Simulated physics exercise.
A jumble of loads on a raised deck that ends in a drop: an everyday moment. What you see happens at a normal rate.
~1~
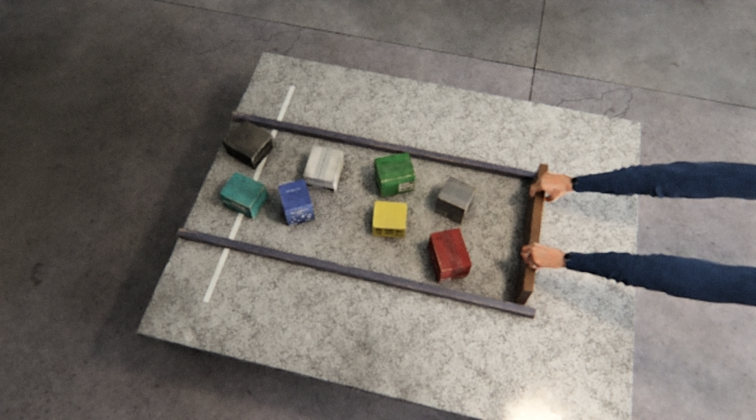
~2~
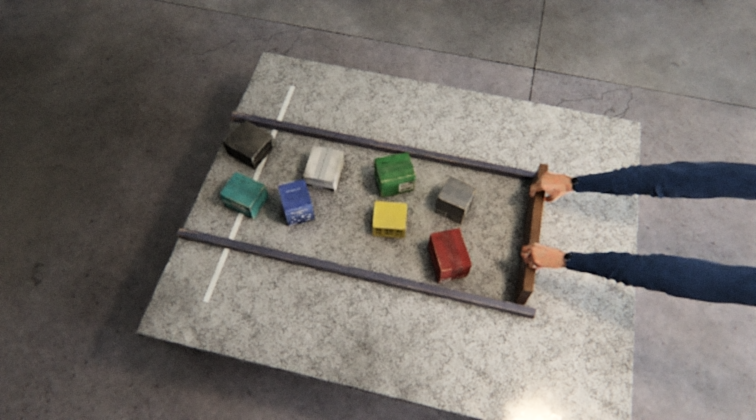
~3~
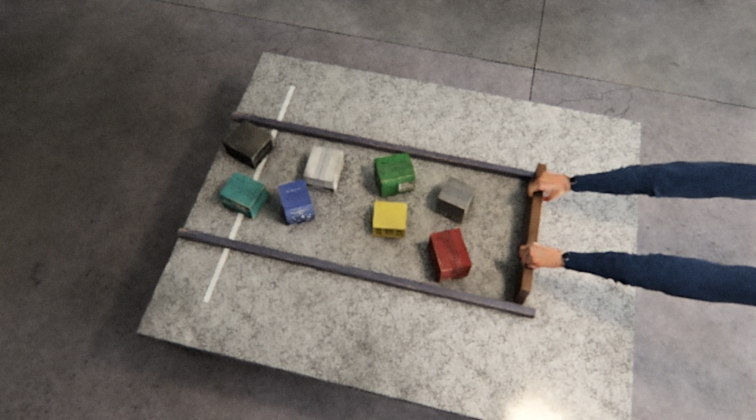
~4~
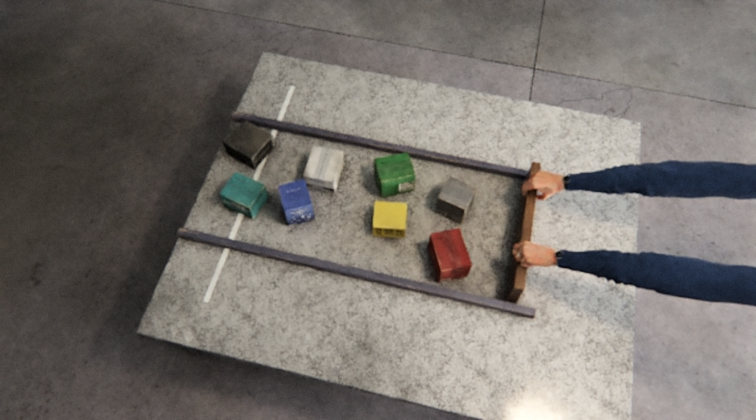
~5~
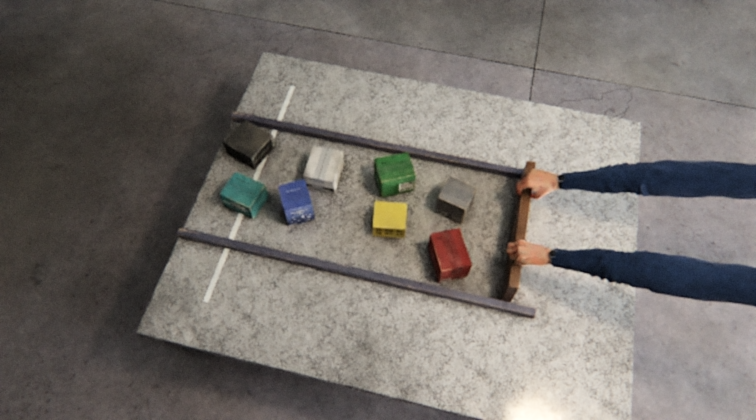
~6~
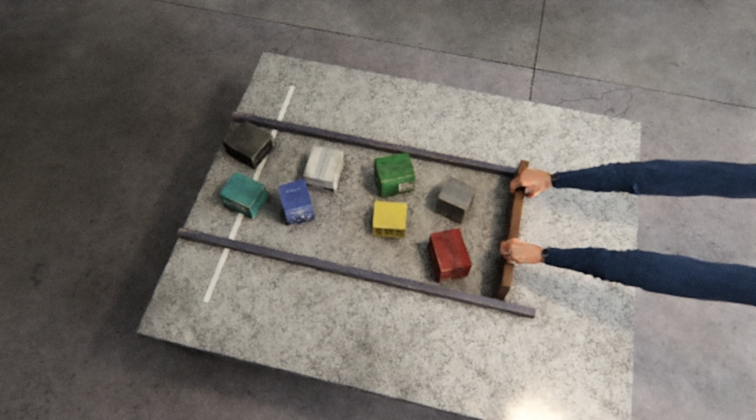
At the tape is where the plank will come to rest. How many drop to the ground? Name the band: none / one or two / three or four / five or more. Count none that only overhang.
Well, the ones that get knocked off number between three and four.
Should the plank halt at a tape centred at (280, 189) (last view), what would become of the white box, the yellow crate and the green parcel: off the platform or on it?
The white box keeps its spot, while the yellow crate keeps its spot and the green parcel keeps its spot.
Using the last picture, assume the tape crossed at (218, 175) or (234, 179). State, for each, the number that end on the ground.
The counts: 8 and 5.
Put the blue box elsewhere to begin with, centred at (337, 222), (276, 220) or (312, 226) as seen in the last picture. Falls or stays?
First it remains, next it remains, and last it remains.
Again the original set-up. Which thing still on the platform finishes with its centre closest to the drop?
That's the blue box.
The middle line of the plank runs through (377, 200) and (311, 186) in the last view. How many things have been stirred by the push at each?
Note: First position 5; second position 8.
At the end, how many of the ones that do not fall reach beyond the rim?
2 in all.
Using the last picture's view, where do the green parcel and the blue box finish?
(255, 132), and the other (192, 202).
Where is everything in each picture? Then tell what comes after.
The first picture shows black crate (250, 144); turquoise parcel (245, 195); blue box (297, 203); plank (532, 233); tape (254, 183).
The second picture shows turquoise parcel (245, 195); grey box (456, 200).
The third picture shows blue box (297, 203); red box (449, 256).
The fourth picture shows black crate (250, 144); white box (324, 169).
The fifth picture shows turquoise parcel (245, 195); green parcel (395, 175).
The sixth picture shows black crate (250, 144); turquoise parcel (245, 195); blue box (297, 203); plank (512, 229); tape (254, 183).
Soon after, none off yet; black crate at rest near (250, 144); turquoise parcel at rest near (245, 195); blue box at rest near (297, 203).
In the end, the number that fall off is three or four; gone, white box, turquoise parcel and black crate.
